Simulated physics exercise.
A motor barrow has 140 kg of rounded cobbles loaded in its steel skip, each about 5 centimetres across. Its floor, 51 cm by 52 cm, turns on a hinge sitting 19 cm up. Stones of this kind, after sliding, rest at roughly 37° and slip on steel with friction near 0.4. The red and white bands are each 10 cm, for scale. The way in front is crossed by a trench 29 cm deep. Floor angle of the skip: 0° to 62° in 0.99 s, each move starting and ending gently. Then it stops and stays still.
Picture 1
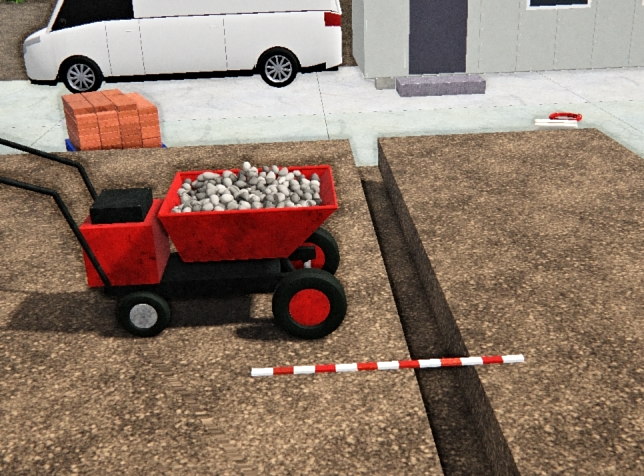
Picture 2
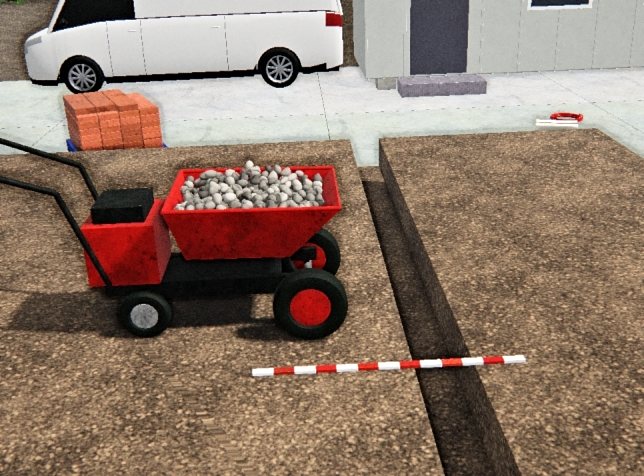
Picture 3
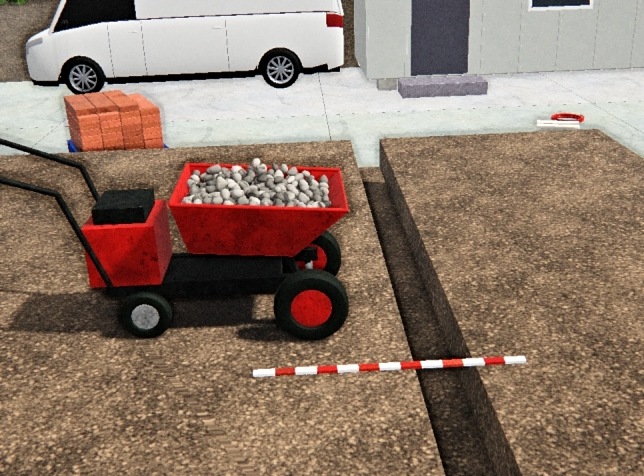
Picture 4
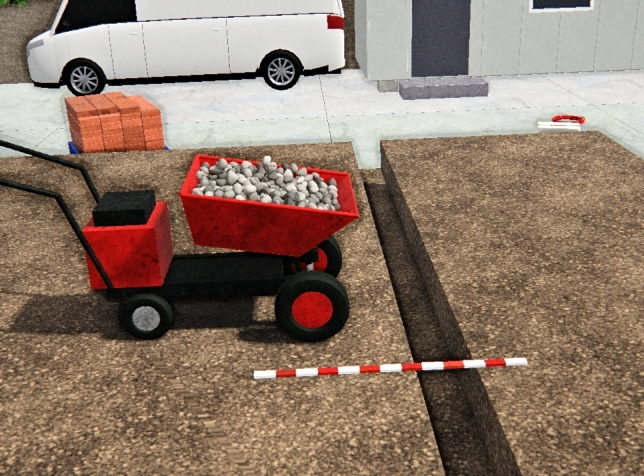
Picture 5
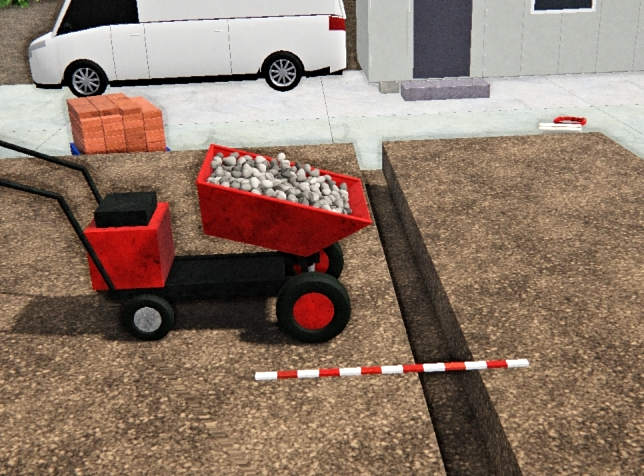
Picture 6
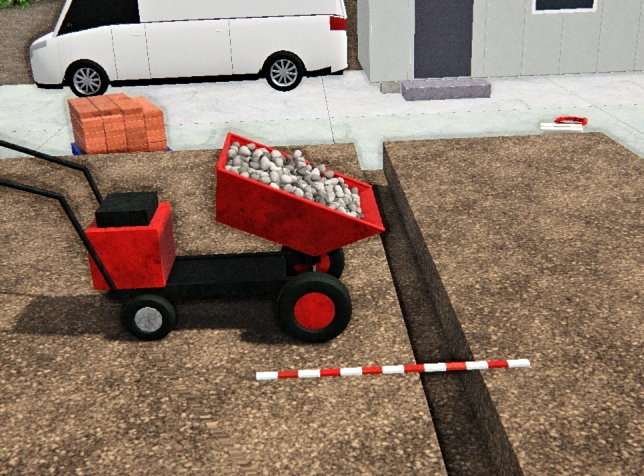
A red motor barrow loaded with rounded grey stones stood still on brown ground beside a narrow trench while its skip tilted steadily toward the right, its back end rising and the stones staying inside.
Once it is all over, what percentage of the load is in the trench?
Roughly 60 percent of the load is in the trench.
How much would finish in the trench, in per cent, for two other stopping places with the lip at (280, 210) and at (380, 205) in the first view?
First place: Near 80%; second place: Near 20%.
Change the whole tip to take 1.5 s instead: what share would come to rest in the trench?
Then about 70 per cent.
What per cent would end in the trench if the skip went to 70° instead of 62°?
Close to 50 per cent then.
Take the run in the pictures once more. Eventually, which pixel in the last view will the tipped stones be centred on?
Centre estimate: Around (447, 328).
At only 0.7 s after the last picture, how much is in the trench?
Close to 20 per cent at that time.
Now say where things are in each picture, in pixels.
The skip is at 0°, its lip at (337, 207); the top of the load is at (238, 176), in the first picture.
Lip at (340, 208), floor tilted 1°, highest stones at (240, 175), in the second picture.
Lip at (348, 211), floor tilted 5°, highest stones at (236, 174), in the third picture.
Lip at (358, 216), floor tilted 10°, highest stones at (226, 169), in the fourth picture.
The skip is at 17°, its lip at (371, 223); the top of the load is at (231, 163), in the fifth picture.
The skip is at 24°, its lip at (384, 230); the top of the load is at (248, 153), in the sixth picture.
Then, 0.3 s after the last picture the floor is at 52°, 100 % in the skip; the foremost stones are at (404, 247).
Then, 0.7 s after the last picture the floor is at 62°, 71 % in the skip, 20 % in the trench, 9 % past the trench; the foremost stones are at (492, 318).
Then, 1.0 s after the last picture the floor is at 62°, 34 % in the skip, 28 % in the trench, 38 % past the trench; the foremost stones are at (577, 296).
Then, 3.0 s after the last picture the floor is at 62°, 0 % in the skip, 60 % in the trench, 40 % past the trench; the foremost stones are past the picture's edge.
